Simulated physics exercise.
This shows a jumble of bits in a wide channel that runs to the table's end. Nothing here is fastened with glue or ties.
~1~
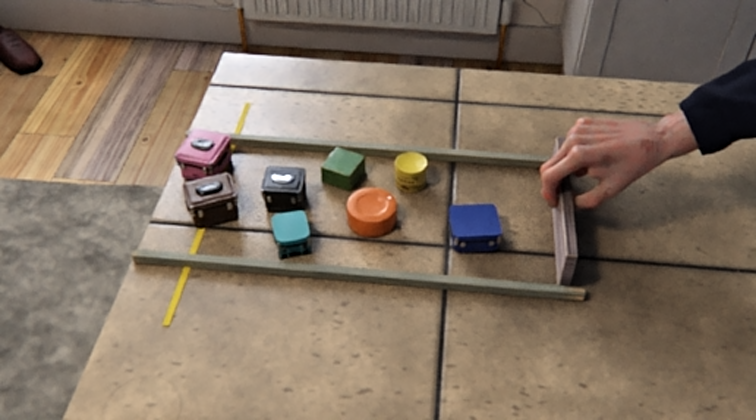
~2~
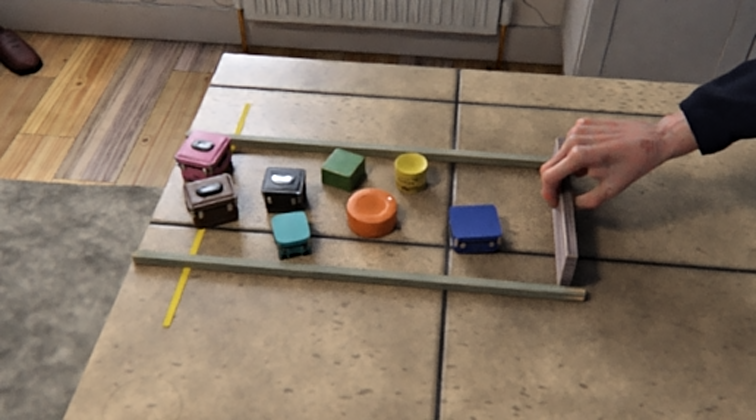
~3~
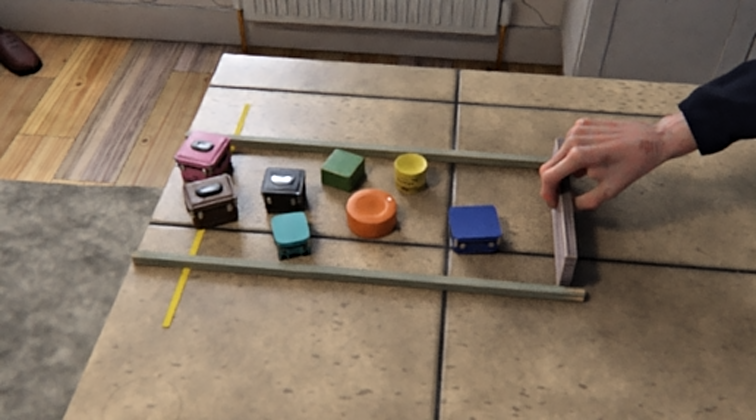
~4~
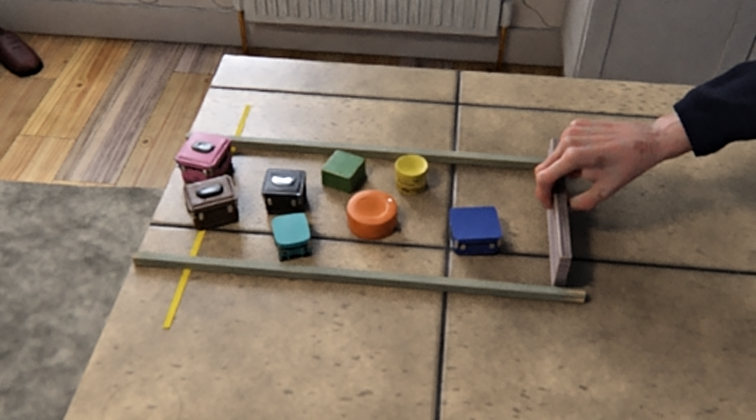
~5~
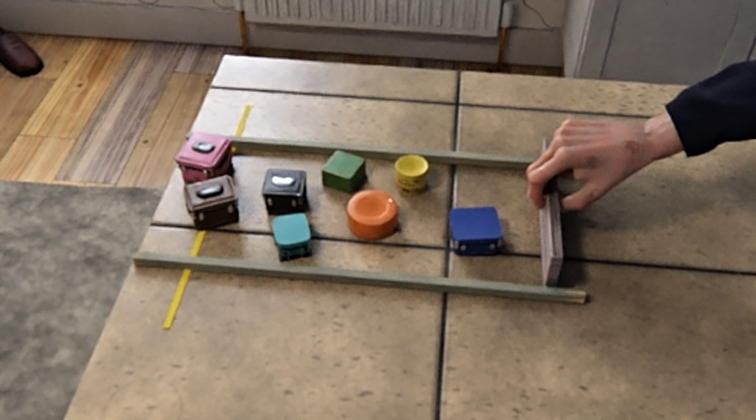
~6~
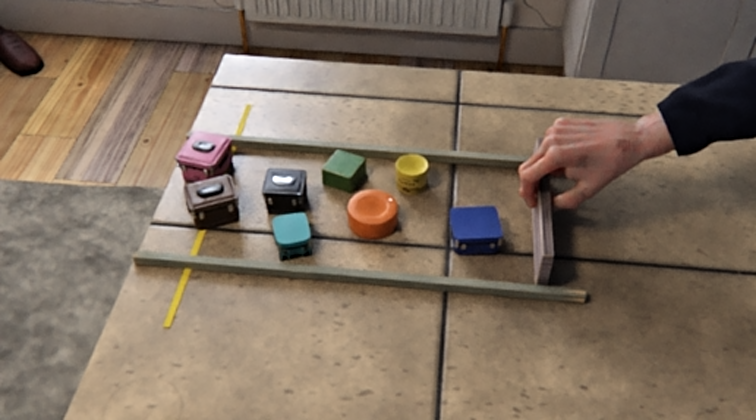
A hand held a board upright at the right of a channel on a tabletop, then slid it slightly left toward a blue case, while the other cases, green block and yellow tub stayed put.
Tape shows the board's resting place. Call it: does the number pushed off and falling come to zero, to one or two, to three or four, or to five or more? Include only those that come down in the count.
It comes to three or four.
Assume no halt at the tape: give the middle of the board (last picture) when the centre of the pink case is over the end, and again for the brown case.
Approx. (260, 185) / approx. (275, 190) for the other.
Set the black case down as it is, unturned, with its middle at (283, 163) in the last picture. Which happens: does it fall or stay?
Note: From that start it slides off.
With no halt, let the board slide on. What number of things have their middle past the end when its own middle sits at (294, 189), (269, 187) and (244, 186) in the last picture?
Middles past end - pos 1: 0, pos 2: 1, pos 3: 2.
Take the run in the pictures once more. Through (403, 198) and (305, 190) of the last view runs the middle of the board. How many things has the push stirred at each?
At the first spot 3, then 8.
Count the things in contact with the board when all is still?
Number: 3.
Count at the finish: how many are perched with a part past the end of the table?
In total, 1 of them.
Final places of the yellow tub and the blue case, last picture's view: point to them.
Final positions: Near (210, 156); near (185, 207).
Early on, none off yet; pink case at rest near (206, 158); brown case at rest near (212, 202); black case at rest near (286, 191).
A while later, none off yet; pink case at rest near (206, 158); brown case at rest near (212, 202); black case travelled about its own width near (249, 180).
Further along, none off yet; pink case travelled about its own width near (175, 151); brown case leaning a little near (134, 205); black case travelled well along near (192, 175).
Finally, the number that fall off is three or four; lost, orange lid, black case, brown case and pink case.
